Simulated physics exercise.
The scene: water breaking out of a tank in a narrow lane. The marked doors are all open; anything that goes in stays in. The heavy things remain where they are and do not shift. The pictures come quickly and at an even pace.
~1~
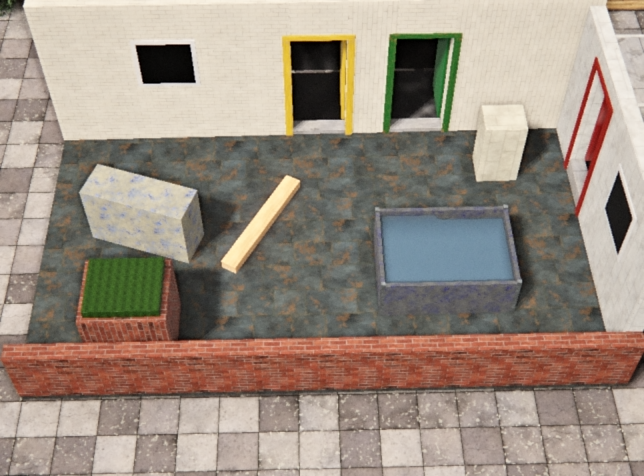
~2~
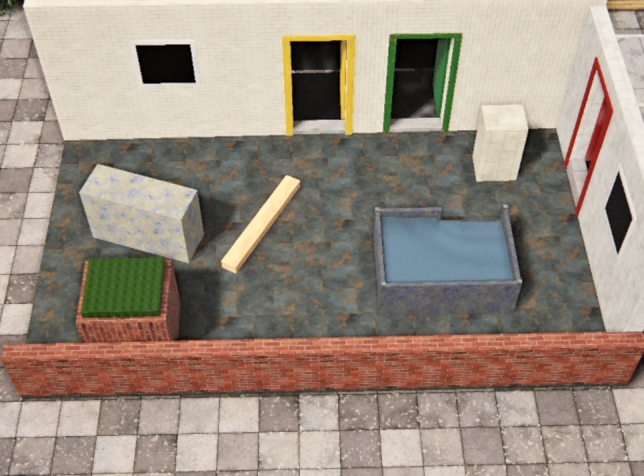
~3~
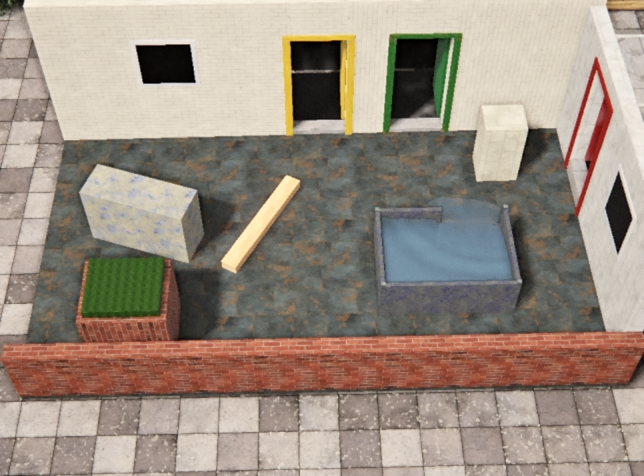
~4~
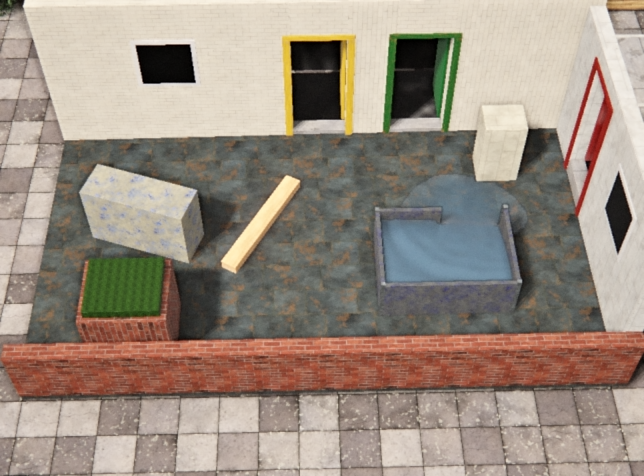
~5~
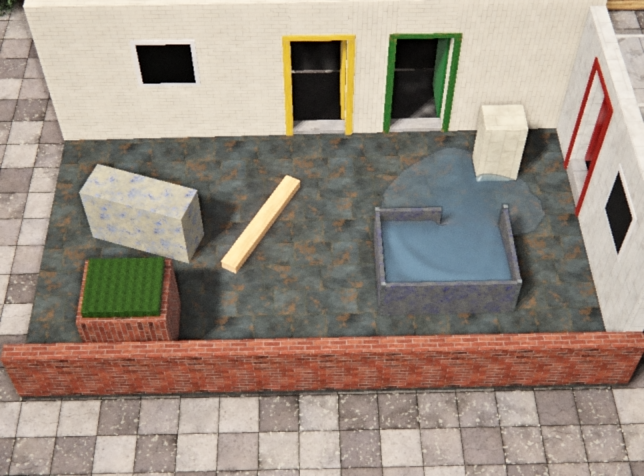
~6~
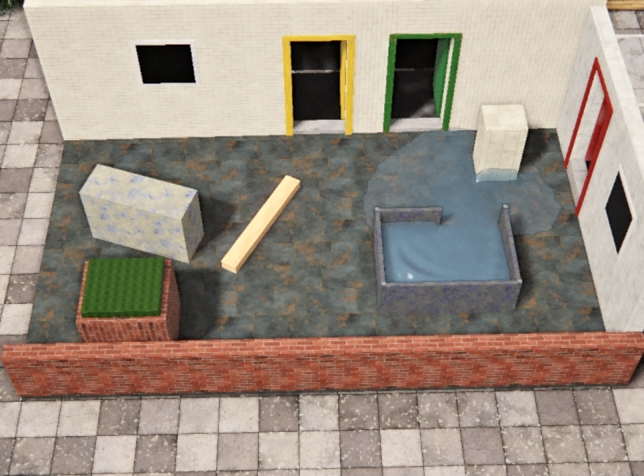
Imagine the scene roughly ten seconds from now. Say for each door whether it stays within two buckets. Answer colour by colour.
The green door will be overrun. The red door will keep it to two buckets. The yellow door will keep it to two buckets.
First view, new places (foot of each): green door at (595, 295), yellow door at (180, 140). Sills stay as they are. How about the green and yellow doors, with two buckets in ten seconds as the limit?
I'd say the green door remains short of it and the yellow door remains short of it.
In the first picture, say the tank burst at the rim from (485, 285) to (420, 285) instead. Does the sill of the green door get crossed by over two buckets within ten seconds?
In short: The green one lets less in.
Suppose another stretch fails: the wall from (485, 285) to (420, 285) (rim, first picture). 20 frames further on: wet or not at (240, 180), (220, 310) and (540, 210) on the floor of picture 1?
First kept bare, second soaked through, third soaked through.
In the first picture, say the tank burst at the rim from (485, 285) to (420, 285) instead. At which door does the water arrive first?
My answer is the red one.
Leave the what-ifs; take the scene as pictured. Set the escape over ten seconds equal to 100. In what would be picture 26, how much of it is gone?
It works out at roughly 40 per cent.
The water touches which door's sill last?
That would be the yellow-painted one.
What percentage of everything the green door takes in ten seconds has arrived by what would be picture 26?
Some 80 per cent.
A moment on, water covers 20 % of the floor; the green door over two buckets in, the red door wet at the sill, nothing in, the yellow door not reached.
Next, water covers 25 % of the floor; the green door far over two buckets in, the red door under two buckets in, the yellow door wet at the sill, nothing in.
Then, water covers 40 % of the floor; the green door far over two buckets in, the red door under two buckets in, the yellow door wet at the sill, nothing in.
Later, water covers 65 % of the floor; the green door far over two buckets in, the red door under two buckets in, the yellow door wet at the sill, nothing in.
In the end, water covers 80 % of the floor; the green door far over two buckets in, the red door under two buckets in, the yellow door wet at the sill, nothing in.
